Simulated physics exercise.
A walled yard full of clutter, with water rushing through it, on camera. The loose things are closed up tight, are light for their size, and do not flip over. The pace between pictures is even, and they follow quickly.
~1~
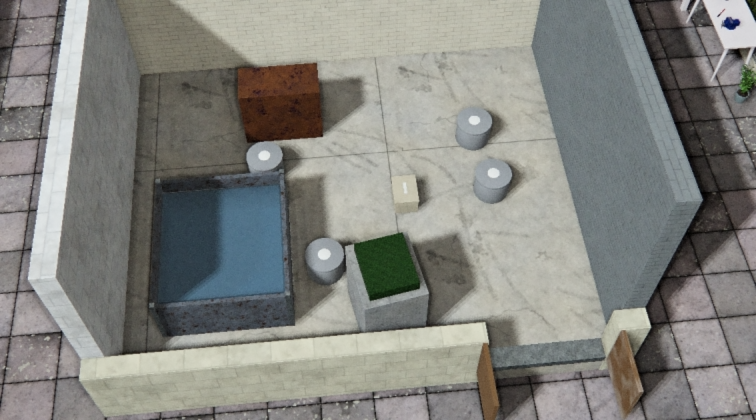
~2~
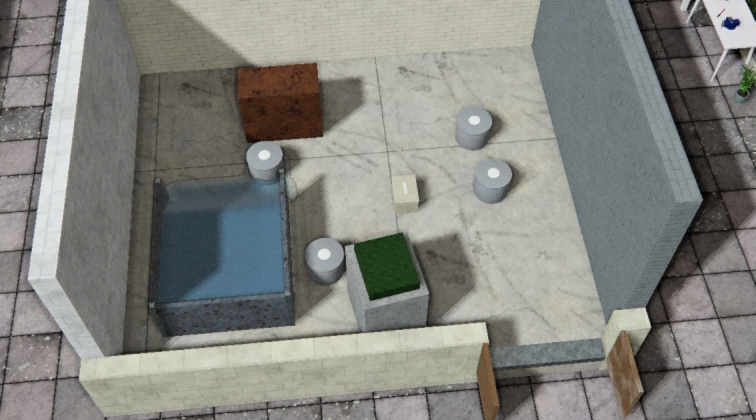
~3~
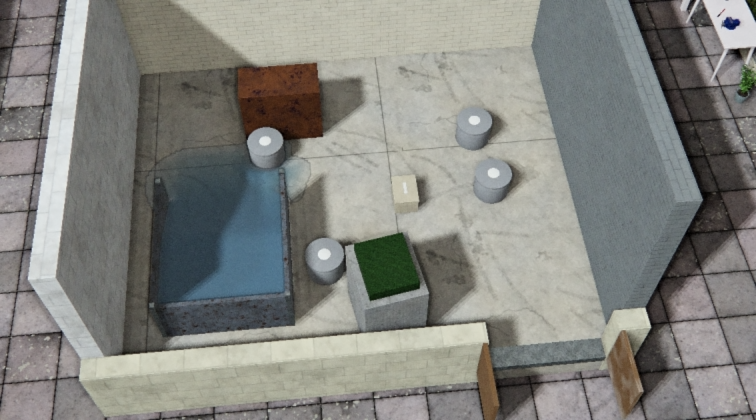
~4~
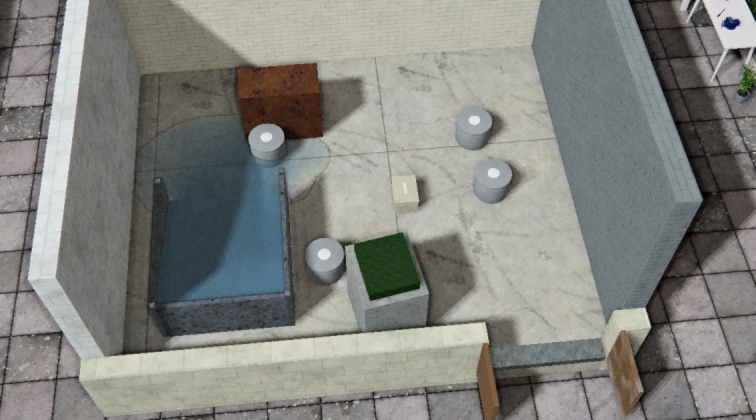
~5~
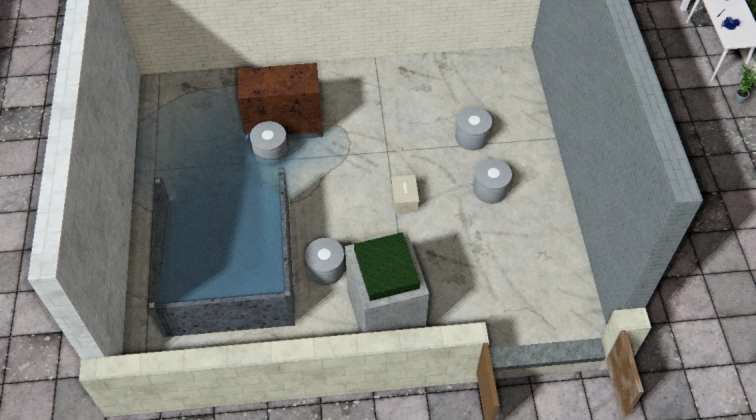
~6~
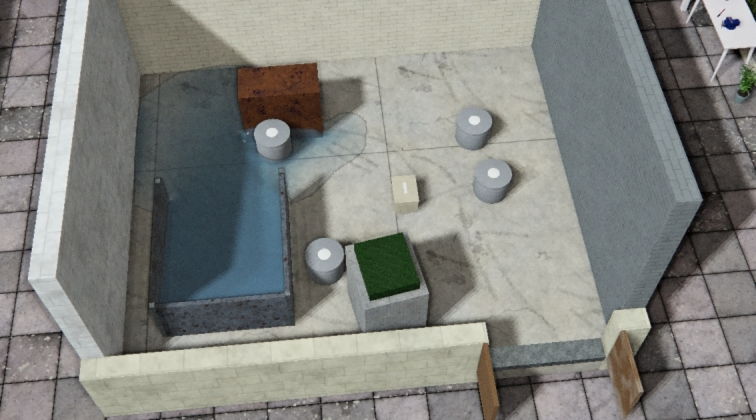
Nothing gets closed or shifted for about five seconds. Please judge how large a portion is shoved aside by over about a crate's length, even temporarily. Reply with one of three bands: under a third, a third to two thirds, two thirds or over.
A third to two thirds.
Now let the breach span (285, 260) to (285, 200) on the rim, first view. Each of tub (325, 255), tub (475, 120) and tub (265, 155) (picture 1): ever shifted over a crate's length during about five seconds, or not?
First beyond that mark, then beyond that mark, then under that mark.
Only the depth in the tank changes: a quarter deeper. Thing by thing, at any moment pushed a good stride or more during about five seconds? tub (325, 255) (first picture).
Lab note - result: Stayed below that mark.
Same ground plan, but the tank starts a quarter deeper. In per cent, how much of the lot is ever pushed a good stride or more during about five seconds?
Share moved: Approx. 80 percent.
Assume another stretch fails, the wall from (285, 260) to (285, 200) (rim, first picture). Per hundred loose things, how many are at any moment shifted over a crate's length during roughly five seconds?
Close to 80 %.
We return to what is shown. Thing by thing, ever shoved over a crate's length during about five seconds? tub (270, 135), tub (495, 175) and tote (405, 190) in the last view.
Item one gets that far, item two gets that far, item three never gets that far.
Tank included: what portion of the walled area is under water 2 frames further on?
30 per cent.
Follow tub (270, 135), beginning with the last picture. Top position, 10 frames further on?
Roughly (390, 185).
A moment on, 1 of 5 are well off their spots; 1 afloat.
Next, 1 of 5 are well off their spots; 0 afloat.
Later, 2 of 5 are well off their spots; 0 afloat.
In the end, 3 of 5 are well off their spots, and 3 have been at some point; 1 afloat.
